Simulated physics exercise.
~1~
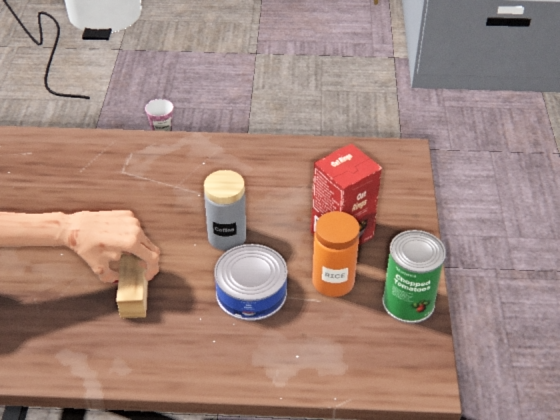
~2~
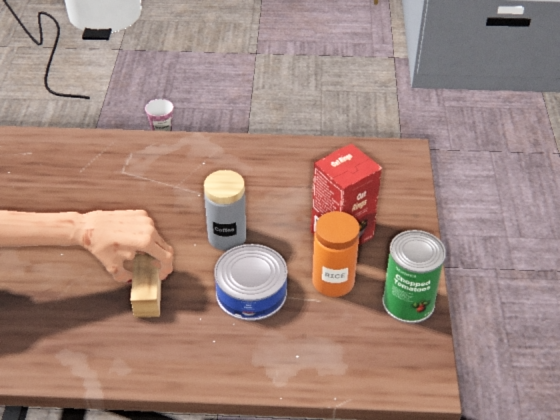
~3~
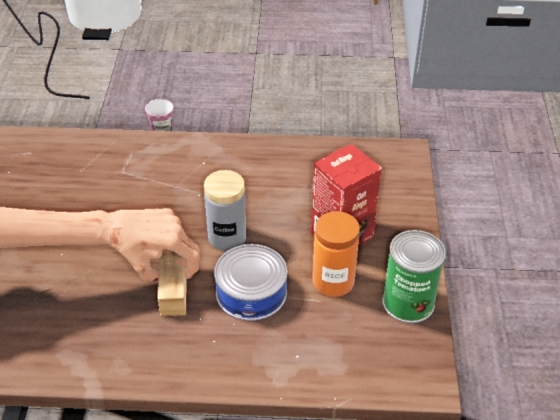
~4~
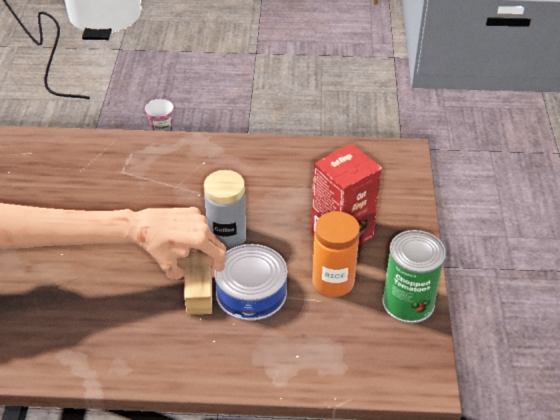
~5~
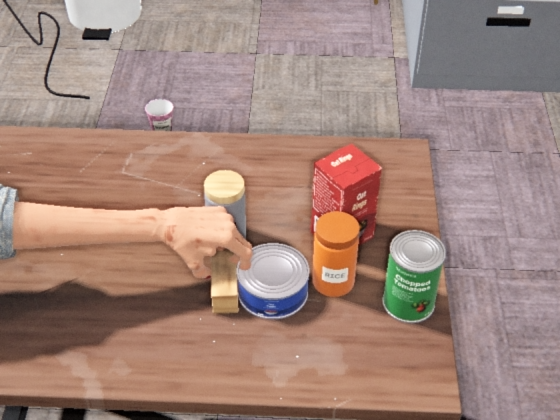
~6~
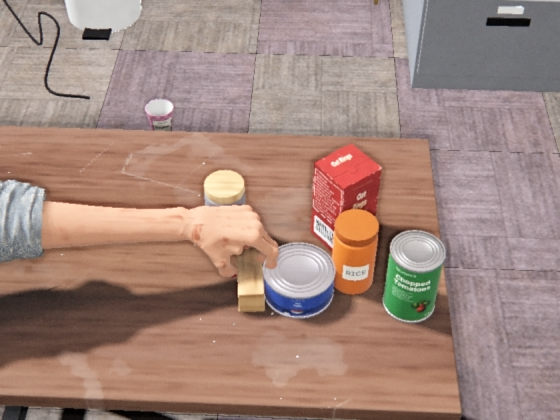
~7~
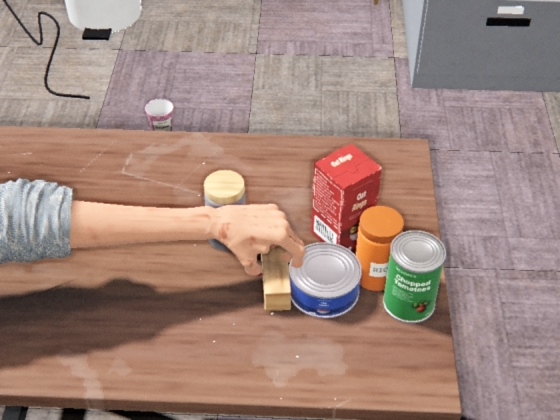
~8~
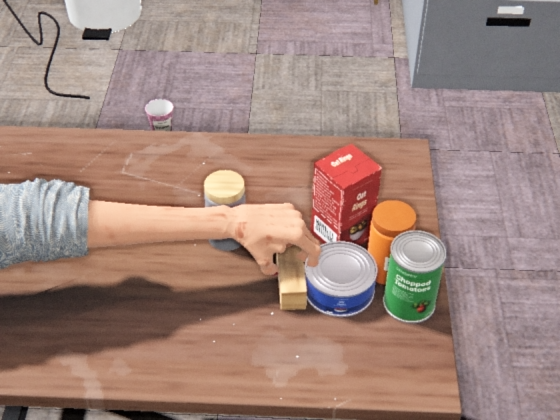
Hand sliding a small block rightward across a table, pushing a blue tin into an orange jar, both shifting and staying upright.
